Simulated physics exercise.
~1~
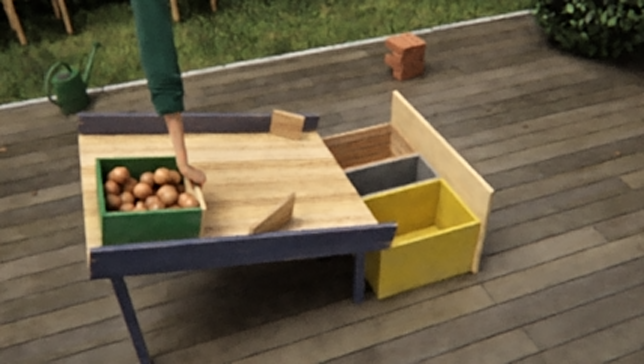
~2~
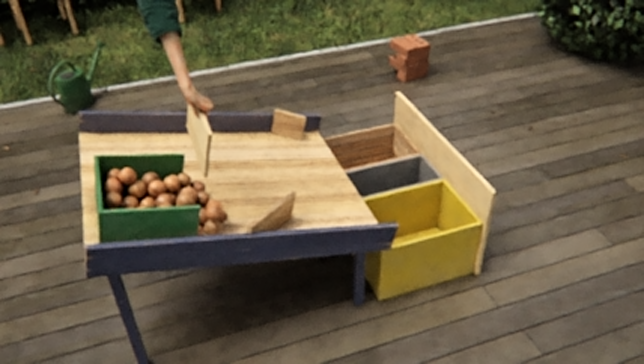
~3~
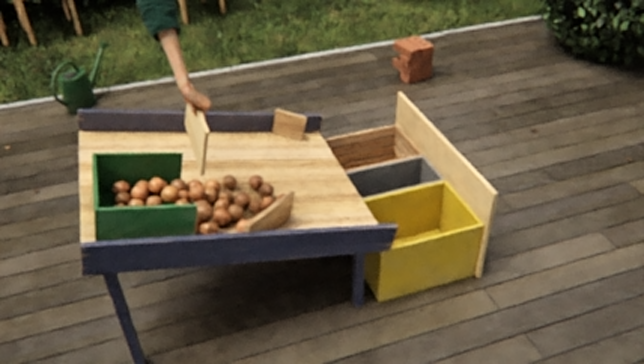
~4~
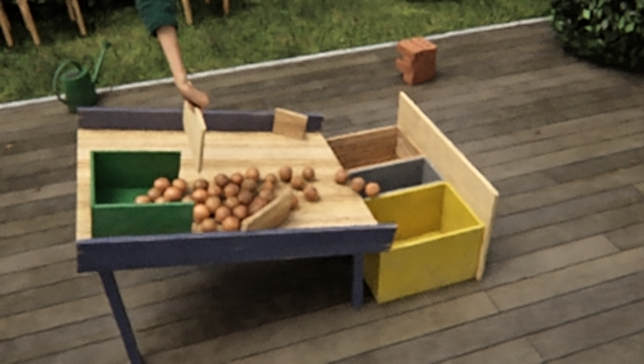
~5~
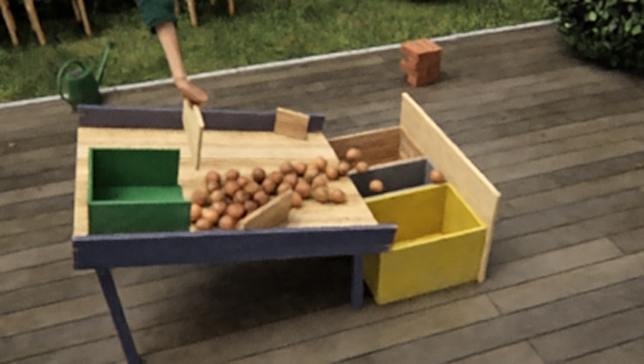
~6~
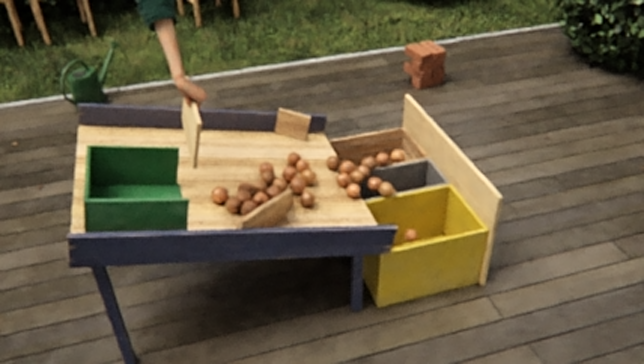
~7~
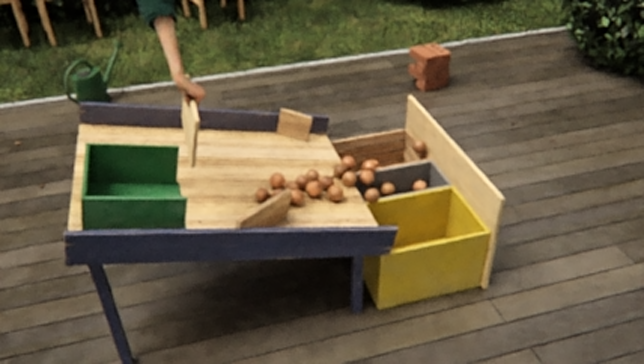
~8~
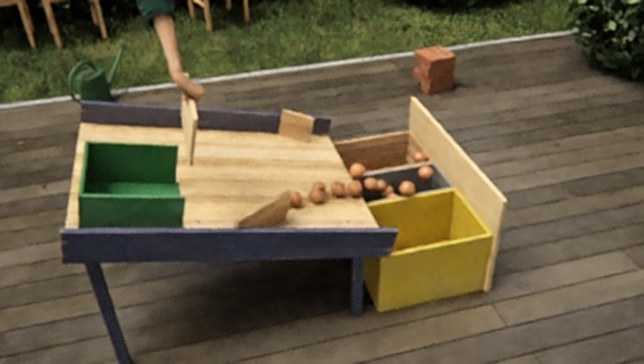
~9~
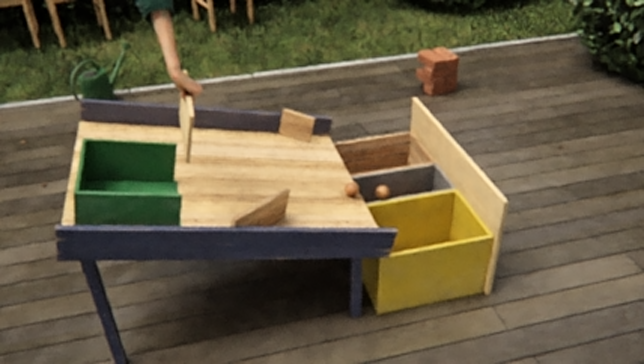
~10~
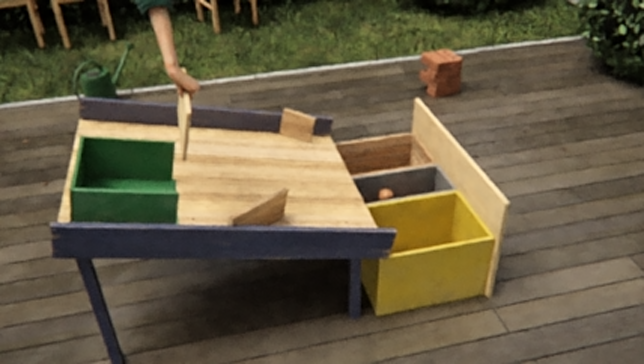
On a wooden deck beside a lawn, a sloping table holds a green pen full of onions, with a wooden bin, a grey tote and a yellow bin at its right end. A hand lifts the pen's wooden gate and holds it clear. The onions spill out and roll rightward, bunching against an angled board before streaming past it. They drop off the edge toward the wooden bin and the grey tote, with one seen in the yellow bin. Finally the pen and table are empty, and a lone onion shows in the grey tote.
